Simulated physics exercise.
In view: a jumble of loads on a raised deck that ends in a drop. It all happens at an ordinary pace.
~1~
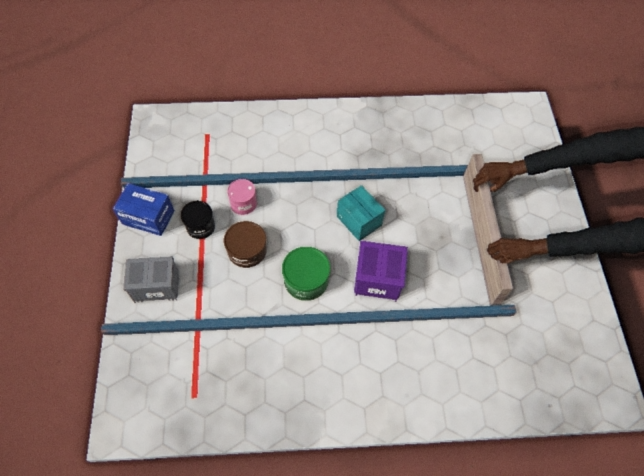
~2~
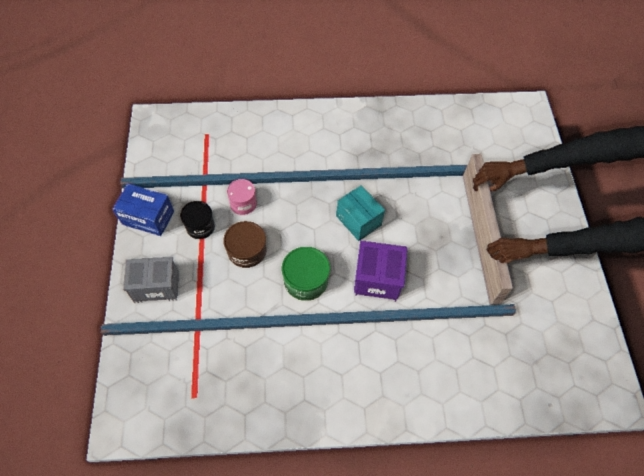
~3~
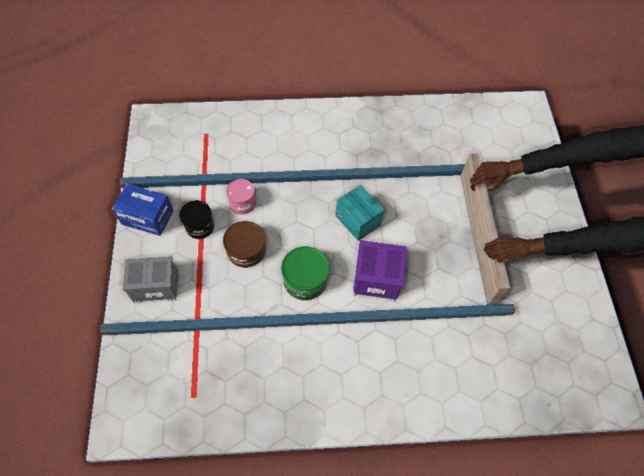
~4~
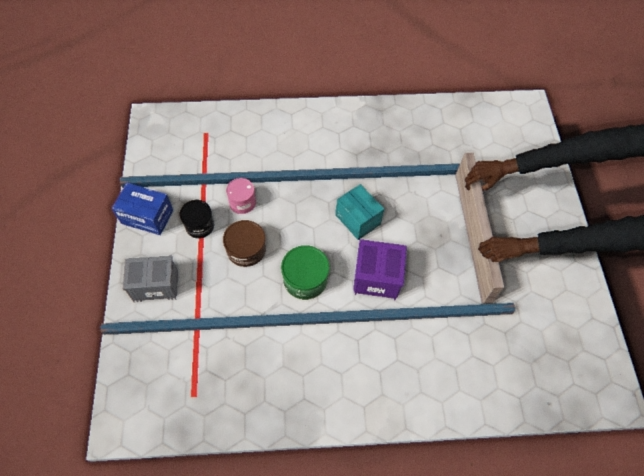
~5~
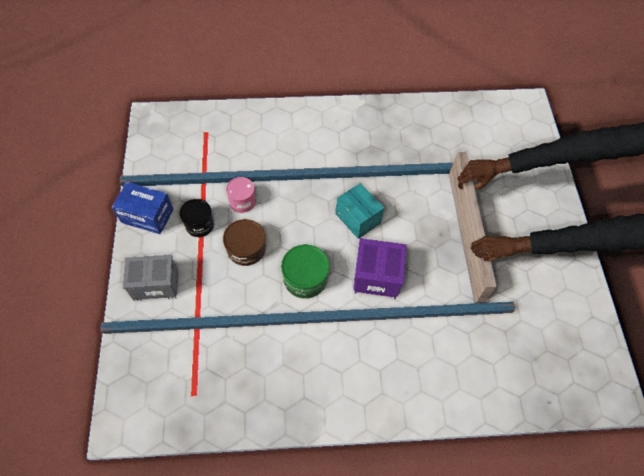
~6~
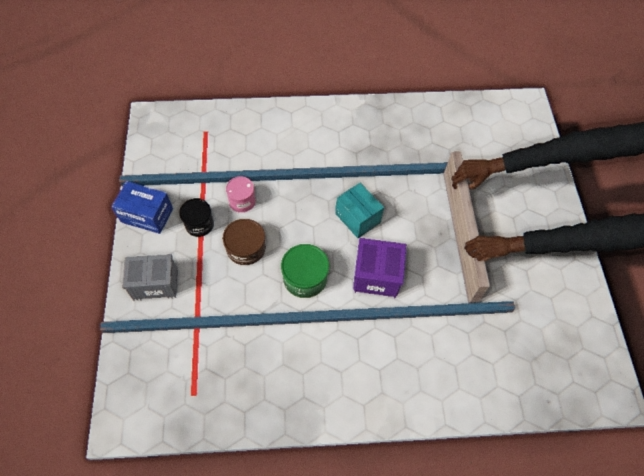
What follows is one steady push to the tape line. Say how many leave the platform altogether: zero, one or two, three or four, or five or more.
Outcome: The number that fall off is one or two.
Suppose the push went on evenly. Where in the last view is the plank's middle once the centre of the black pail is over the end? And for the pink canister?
About (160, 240), and (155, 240) for the other.
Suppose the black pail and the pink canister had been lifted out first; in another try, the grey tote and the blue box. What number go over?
First 1, then 0.
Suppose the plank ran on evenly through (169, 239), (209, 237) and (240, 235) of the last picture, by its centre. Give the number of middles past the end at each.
Past the end: 3, 1 and 0.
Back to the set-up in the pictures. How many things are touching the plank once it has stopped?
In contact: 3.
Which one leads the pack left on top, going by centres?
The blue box ends nearest.
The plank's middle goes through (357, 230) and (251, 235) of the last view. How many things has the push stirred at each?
First 3, then 6.
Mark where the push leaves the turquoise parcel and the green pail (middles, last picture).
First (184, 210), then (125, 281).
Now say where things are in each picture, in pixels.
The first picture shows blue box (145, 210); grey tote (153, 280); black pail (199, 220); plank (486, 228); tape (202, 250).
The second picture shows grey tote (153, 280); plank (485, 228).
The third picture shows black pail (198, 220); purple tote (379, 271).
The fourth picture shows blue box (144, 209); turquoise parcel (359, 212).
The fifth picture shows grey tote (152, 278); brown pail (245, 243).
The sixth picture shows blue box (143, 208); grey tote (152, 278); black pail (197, 218); plank (464, 226); tape (200, 248).
Soon after, none off yet; blue box at rest near (143, 208); grey tote at rest near (152, 278); black pail at rest near (197, 218).
Then, none off yet; blue box at rest near (143, 208); grey tote moved a little near (129, 279); black pail at rest near (197, 218).
At rest, the number that fall off is one or two; fallen, grey tote.
